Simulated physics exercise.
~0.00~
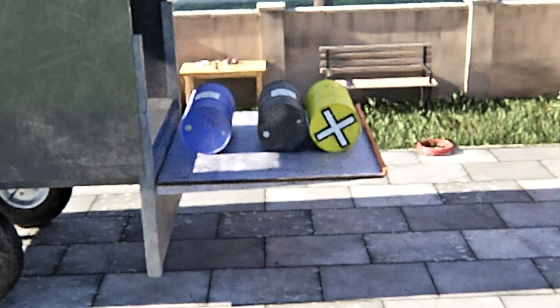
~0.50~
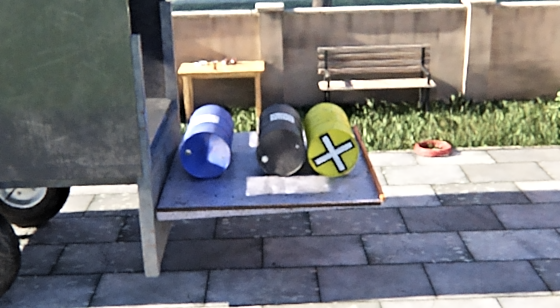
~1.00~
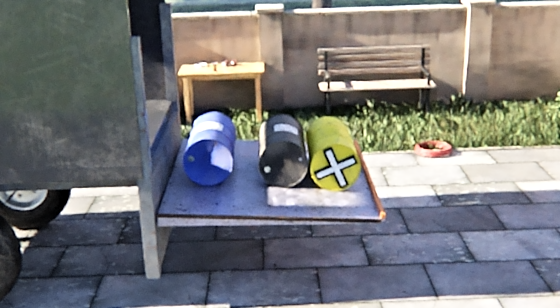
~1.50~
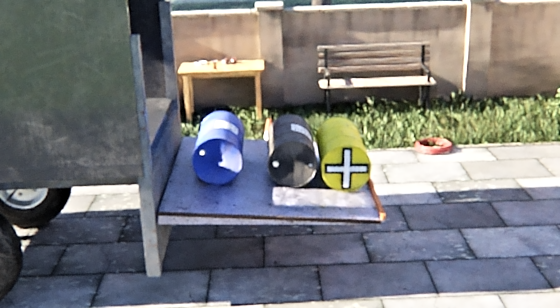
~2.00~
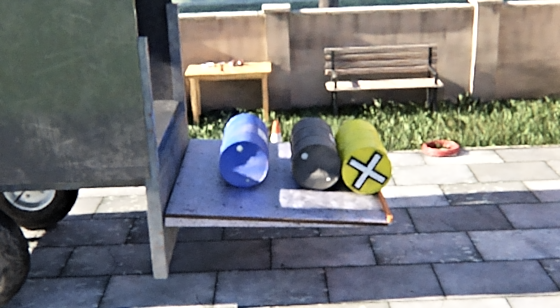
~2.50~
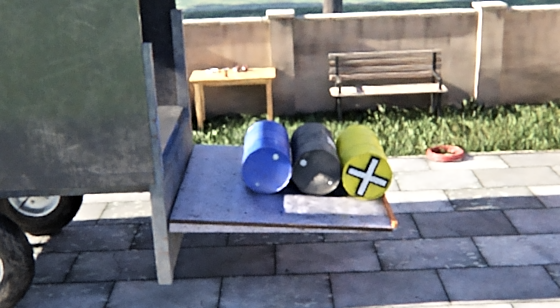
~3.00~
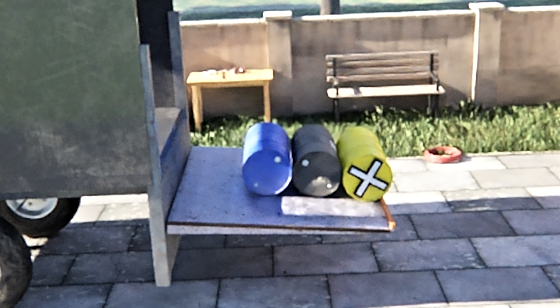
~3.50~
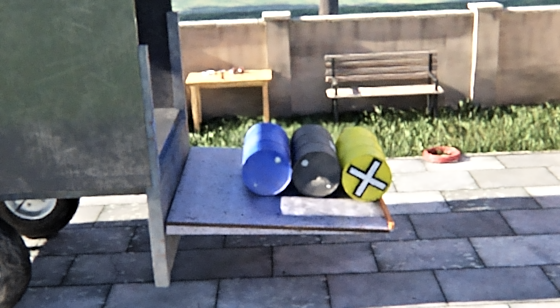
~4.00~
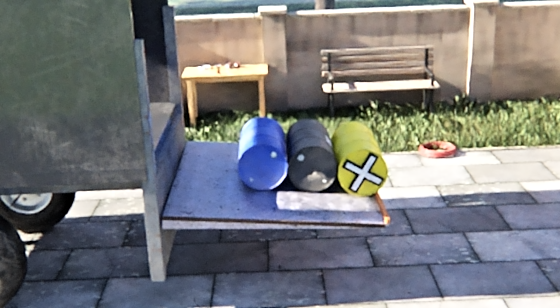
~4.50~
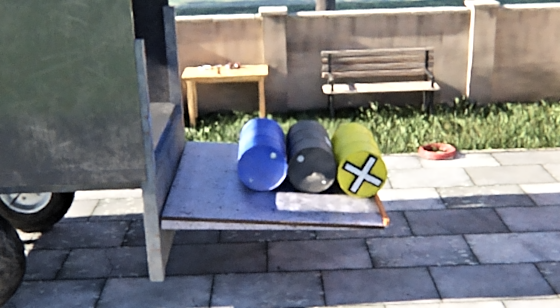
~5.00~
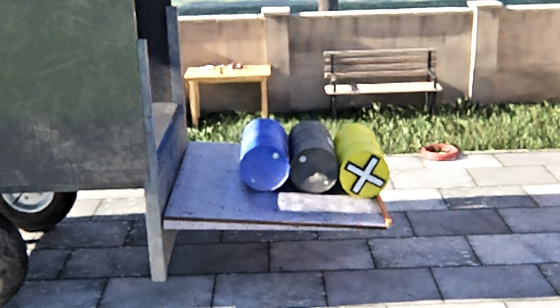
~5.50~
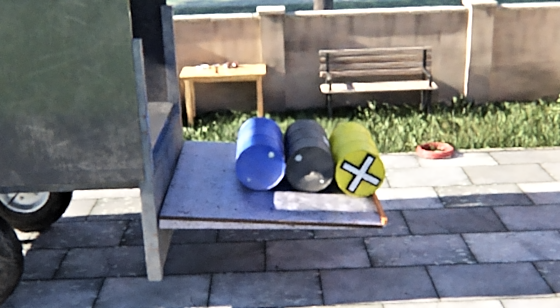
A metal platform on the back of a vehicle dipped and tilted outwards, and the blue, black and yellow drums on it rolled a short way right, bunched together near the outer edge and came to rest, all three still aboard.
